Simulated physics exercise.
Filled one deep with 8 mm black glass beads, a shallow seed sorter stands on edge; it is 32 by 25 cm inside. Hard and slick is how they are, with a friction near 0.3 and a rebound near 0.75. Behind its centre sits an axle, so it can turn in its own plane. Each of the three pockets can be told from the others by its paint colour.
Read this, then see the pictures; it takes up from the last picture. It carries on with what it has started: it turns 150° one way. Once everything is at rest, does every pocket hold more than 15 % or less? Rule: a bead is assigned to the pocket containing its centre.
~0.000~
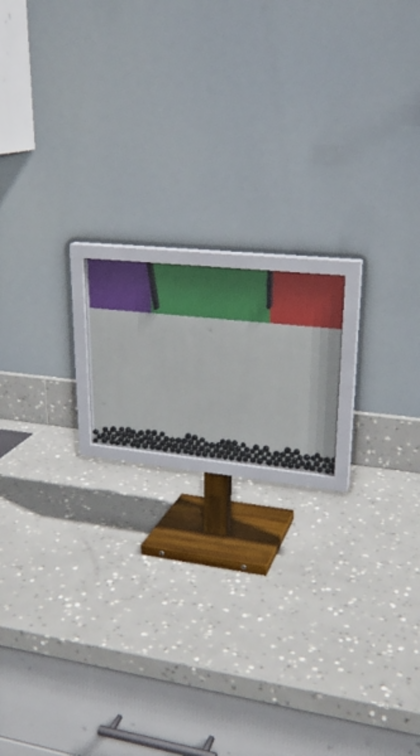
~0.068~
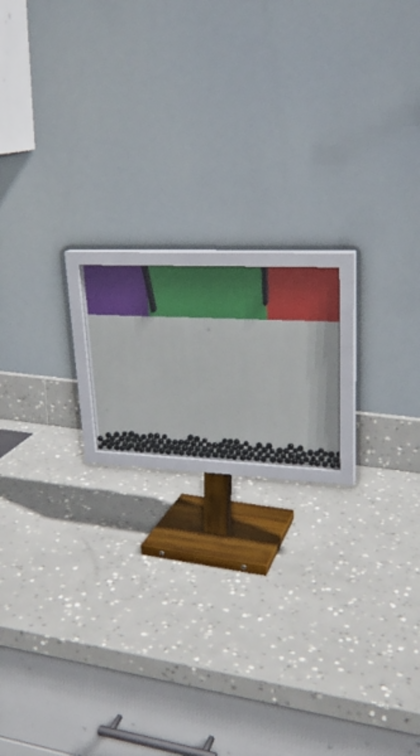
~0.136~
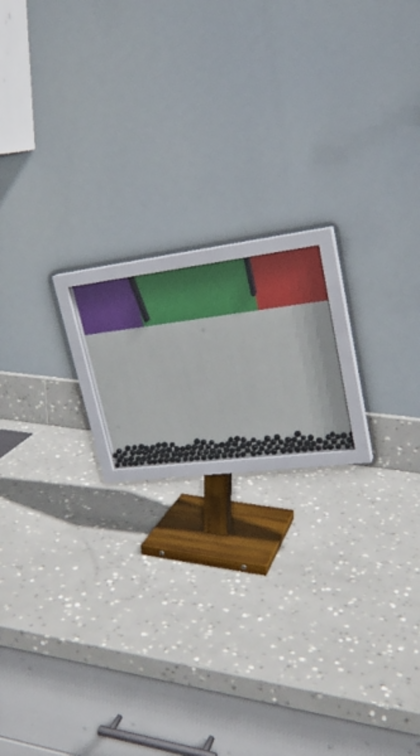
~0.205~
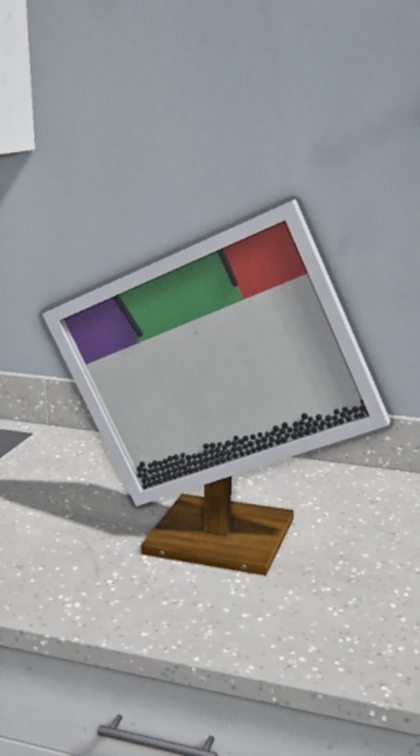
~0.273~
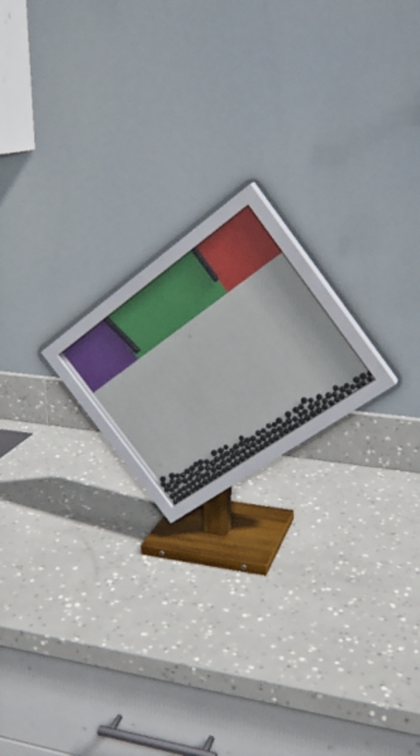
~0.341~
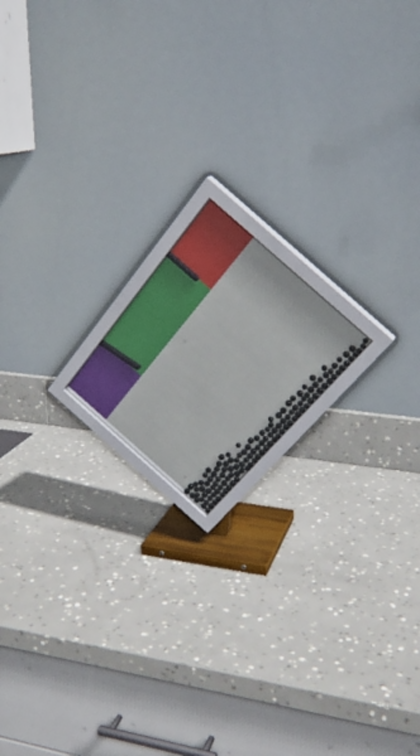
Red pocket: Less than 15 %; purple pocket: More than 15 %; green pocket: Less than 15 %.
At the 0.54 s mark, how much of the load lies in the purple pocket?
About 0 %.
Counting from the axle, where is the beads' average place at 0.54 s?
9 cm right, 10 cm below.
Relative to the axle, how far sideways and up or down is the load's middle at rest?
Offset approx. 7 cm right, 13 cm below.
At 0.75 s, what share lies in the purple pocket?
That part holds about 45 percent of it.
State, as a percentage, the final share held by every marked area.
Red pocket 0, purple pocket 70, green pocket 0.
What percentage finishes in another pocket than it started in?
About 70 in a hundred.
After 0.54 s, it stands 90° anticlockwise; the beads' middle is 9 cm right of and 10 cm below the centre; nothing in the marked areas.
After 0.75 s, it stands 131° anticlockwise; the beads' middle is 7 cm right of and 12 cm below the centre; purple 45 %.
After 0.92 s, it stands 150° anticlockwise; the beads' middle is 8 cm right of and 12 cm below the centre; purple 60 %.
Settled by 1.6 s, it stands 150° anticlockwise; red 0 %, purple 70 %, green 0 %, elsewhere 30 %.
